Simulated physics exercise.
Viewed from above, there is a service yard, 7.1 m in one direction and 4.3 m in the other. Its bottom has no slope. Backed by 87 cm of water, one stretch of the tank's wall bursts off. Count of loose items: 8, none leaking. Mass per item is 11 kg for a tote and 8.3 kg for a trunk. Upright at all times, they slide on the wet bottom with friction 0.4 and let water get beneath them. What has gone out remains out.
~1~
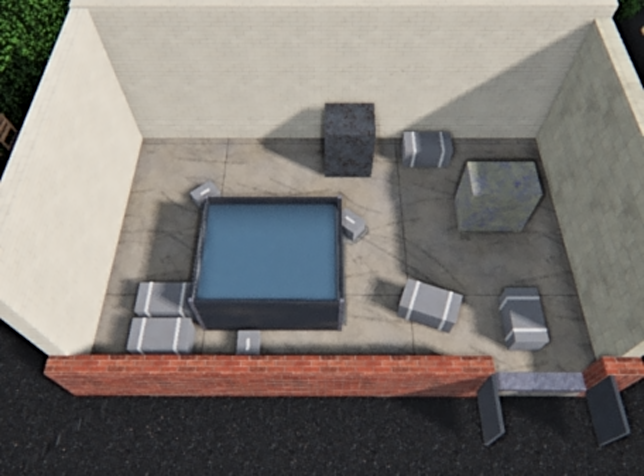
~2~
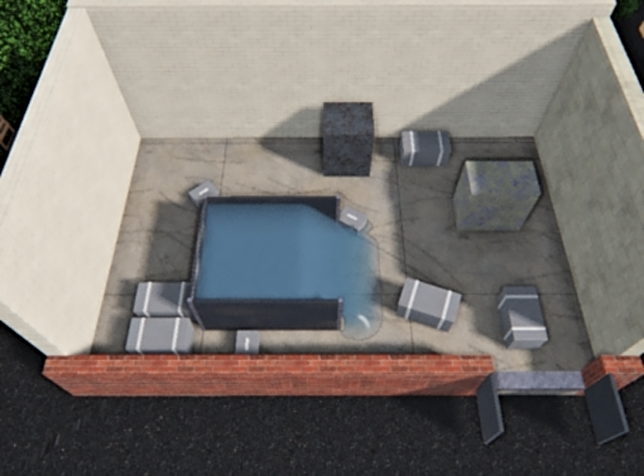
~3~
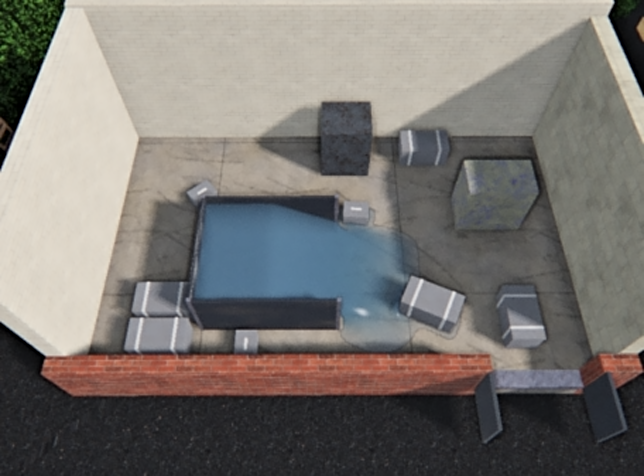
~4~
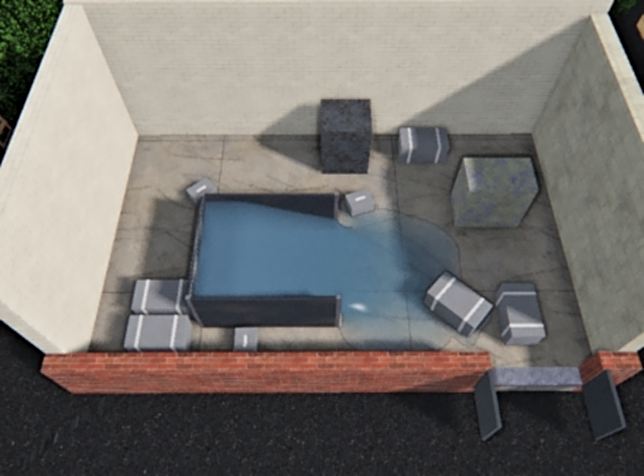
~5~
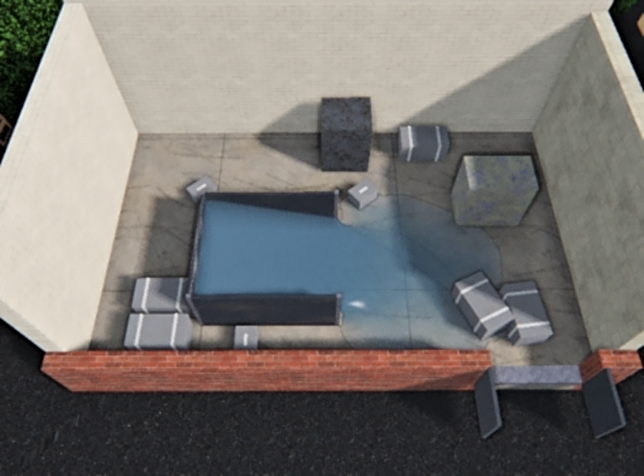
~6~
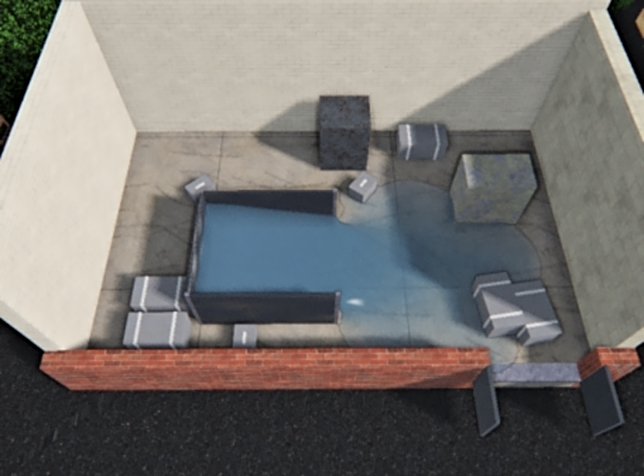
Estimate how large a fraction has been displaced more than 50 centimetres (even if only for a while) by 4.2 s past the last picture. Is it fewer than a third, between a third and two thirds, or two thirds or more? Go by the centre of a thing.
Share: Middle third.
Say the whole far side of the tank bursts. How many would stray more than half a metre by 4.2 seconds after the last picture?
That would give 6.
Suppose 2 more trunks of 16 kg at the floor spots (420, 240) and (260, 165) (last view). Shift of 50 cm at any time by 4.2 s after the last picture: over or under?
In turn: More, short of it.
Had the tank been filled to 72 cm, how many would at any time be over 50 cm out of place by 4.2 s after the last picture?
Count: 4.
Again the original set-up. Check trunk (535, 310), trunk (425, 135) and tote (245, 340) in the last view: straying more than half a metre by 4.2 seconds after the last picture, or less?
Beyond the mark, beyond the mark, within the mark.
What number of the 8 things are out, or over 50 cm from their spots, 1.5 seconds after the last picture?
By my reckoning, 3.
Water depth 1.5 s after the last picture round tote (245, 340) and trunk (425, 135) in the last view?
0 and 8 cm.
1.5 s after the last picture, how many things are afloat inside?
My tally comes to 2.
Then, 0.4 s after the last picture 3 of 8 are over 50 cm from their spots; 1 afloat.
Then, 1.5 s after the last picture 3 of 8 are over 50 cm from their spots; 2 afloat.
Then, 2.8 s after the last picture 3 of 8 are over 50 cm from their spots; 2 afloat.
Then, 4.2 s after the last picture 3 of 8 are over 50 cm from their spots, and 4 have been at some point; 3 afloat.
